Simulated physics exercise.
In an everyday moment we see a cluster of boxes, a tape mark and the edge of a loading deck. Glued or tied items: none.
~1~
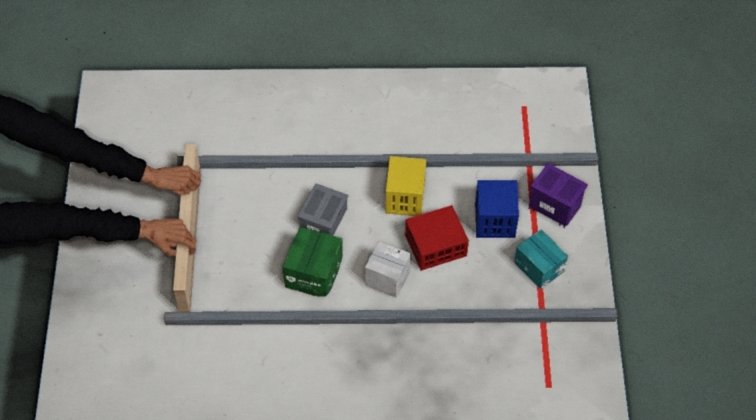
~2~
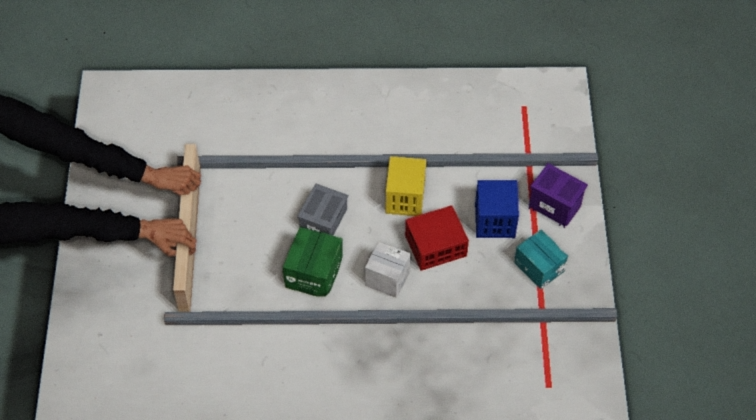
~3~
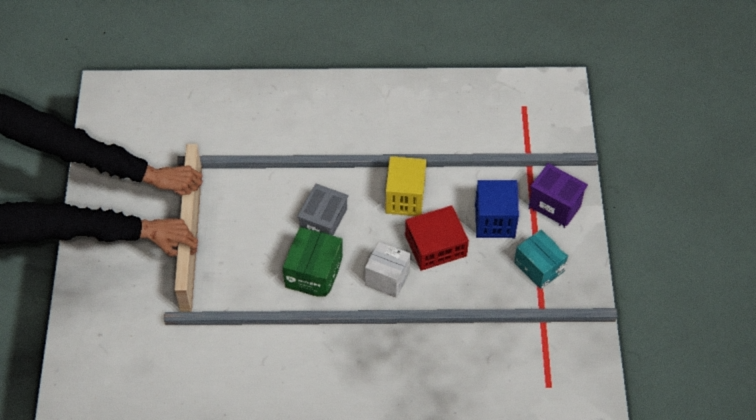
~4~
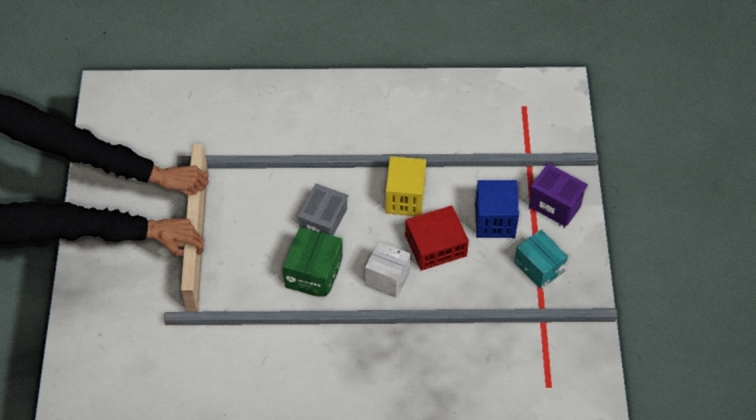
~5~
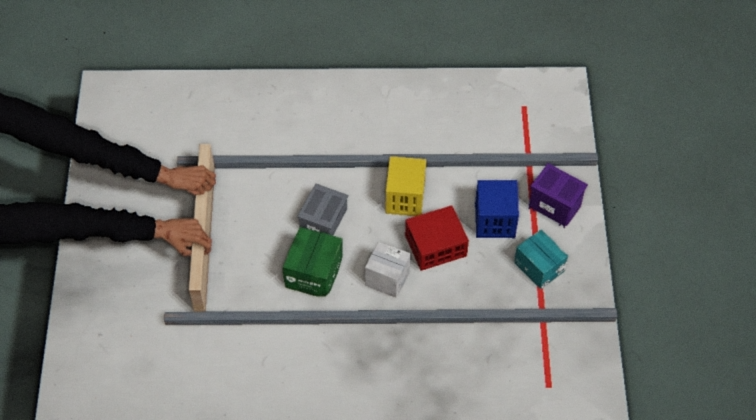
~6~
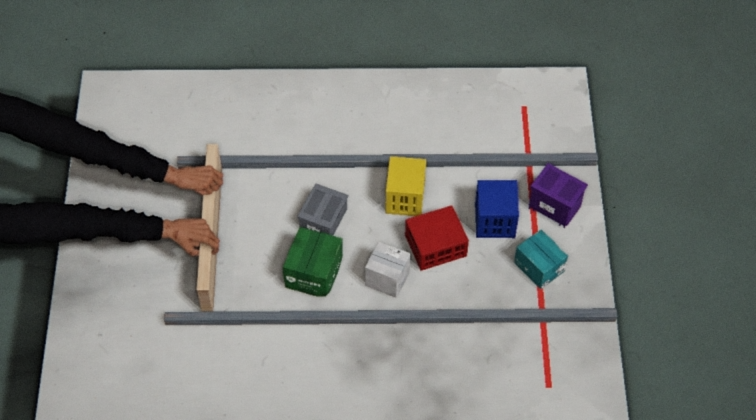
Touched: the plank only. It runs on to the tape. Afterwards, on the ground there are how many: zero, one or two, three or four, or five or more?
After that push, what drops off the edge is more than two, under five.
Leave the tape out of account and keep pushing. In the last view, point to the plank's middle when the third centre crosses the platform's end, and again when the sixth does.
At the first moment about (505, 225), at the next about (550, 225).
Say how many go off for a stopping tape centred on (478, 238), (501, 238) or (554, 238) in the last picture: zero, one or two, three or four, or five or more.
For each place: One or two; one to two; at least five.
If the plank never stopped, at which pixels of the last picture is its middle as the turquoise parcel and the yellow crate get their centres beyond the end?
Roughly (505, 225); roughly (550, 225).
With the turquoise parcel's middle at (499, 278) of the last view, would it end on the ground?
Result: It falls away.
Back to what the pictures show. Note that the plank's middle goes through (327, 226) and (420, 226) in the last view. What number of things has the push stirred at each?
Respectively 3 and 8.
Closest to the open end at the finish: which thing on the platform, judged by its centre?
Red crate, foremost.
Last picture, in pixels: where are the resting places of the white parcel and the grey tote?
Taking them in turn, first comes (605, 286), then (552, 205).
A little later, none off yet; purple tote at rest near (557, 196); turquoise parcel at rest near (541, 259); blue crate at rest near (497, 209).
When it is over, the number that fall off is three or four; down, blue crate, turquoise parcel and purple tote.
